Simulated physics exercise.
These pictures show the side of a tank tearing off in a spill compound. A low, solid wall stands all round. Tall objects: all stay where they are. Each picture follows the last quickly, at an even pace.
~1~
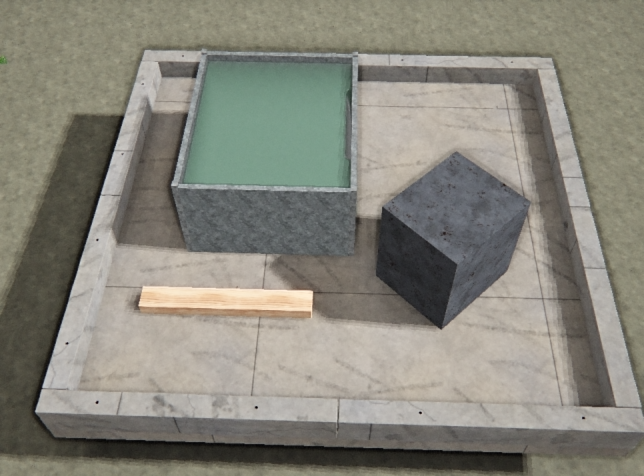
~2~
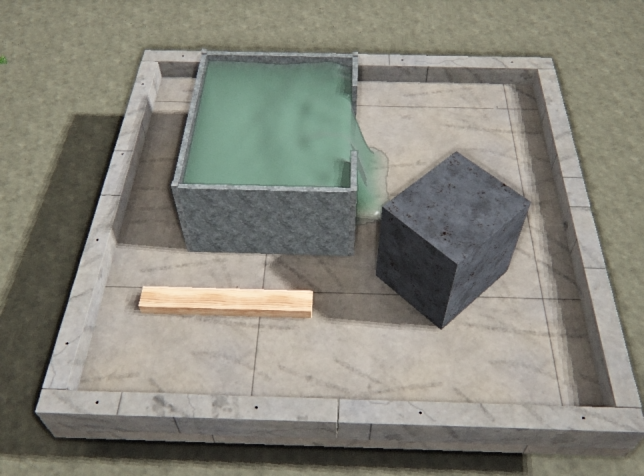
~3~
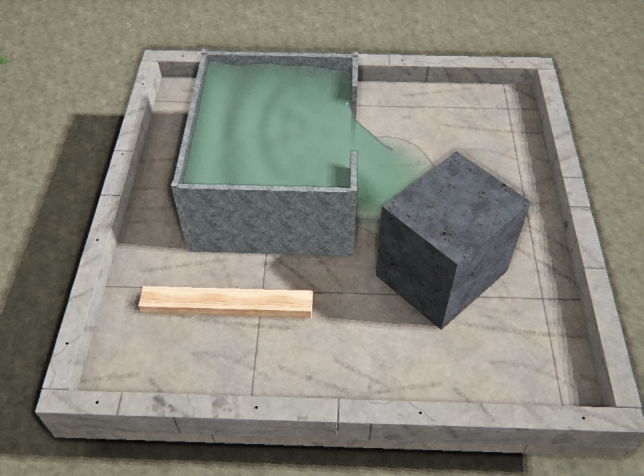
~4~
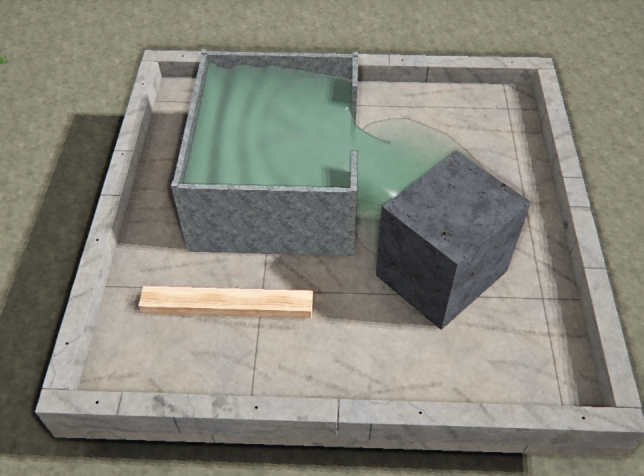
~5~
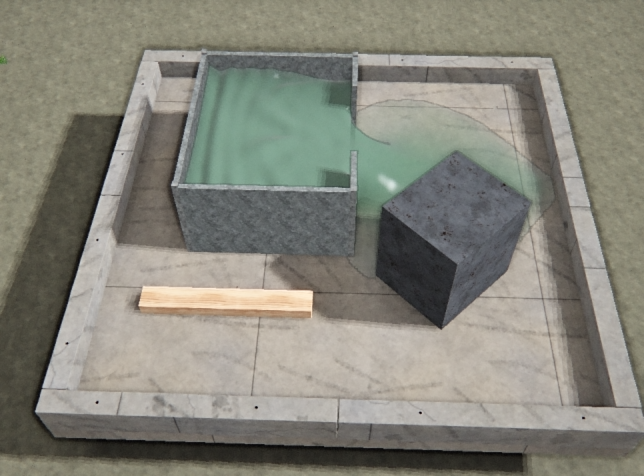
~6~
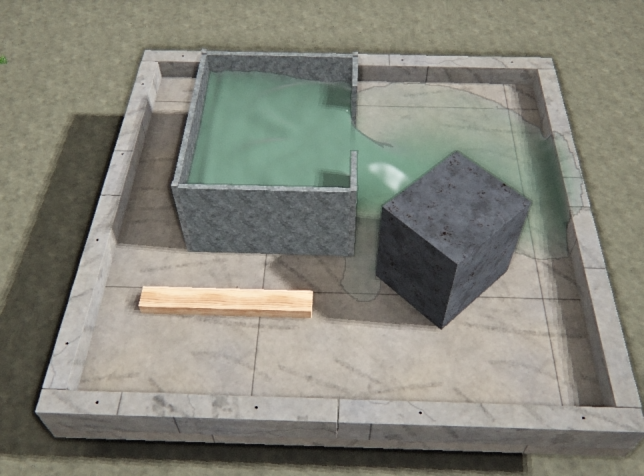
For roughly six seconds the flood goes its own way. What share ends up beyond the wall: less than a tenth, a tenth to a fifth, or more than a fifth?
A tenth to a fifth.
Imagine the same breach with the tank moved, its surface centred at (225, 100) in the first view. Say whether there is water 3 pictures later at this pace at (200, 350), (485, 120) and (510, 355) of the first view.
First spot spared, second spot submerged, third spot spared.
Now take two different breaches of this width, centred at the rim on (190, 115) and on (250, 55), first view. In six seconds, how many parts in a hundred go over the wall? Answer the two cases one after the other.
In turn 28 and 32 per cent.
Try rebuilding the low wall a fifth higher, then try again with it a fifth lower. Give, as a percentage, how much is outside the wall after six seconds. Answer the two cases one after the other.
Around 8 percent for the first try and around 22 percent for the second, I'd say.
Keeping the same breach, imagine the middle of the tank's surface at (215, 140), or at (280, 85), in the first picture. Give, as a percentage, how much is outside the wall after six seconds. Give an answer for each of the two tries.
First try: Around 10 %; second try: Around 14 %.
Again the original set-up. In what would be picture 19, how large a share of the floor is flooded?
My best guess is some 60 %.
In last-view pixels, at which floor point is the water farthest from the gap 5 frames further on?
About (602, 418).
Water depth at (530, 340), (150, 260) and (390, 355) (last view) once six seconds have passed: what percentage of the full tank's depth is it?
Respectively near 10, 16 and 10 per cent.
A moment on, water covers 35 % of the floor; the low wall has let 0 % over.
Next, water covers 35 % of the floor; the low wall has let 2 % over.
Then, water covers 55 % of the floor; the low wall has let 10 % over.
Later, water covers 75 % of the floor; the low wall has let 13 % over.
In the end, water covers 80 % of the floor; the low wall has let 14 % over.
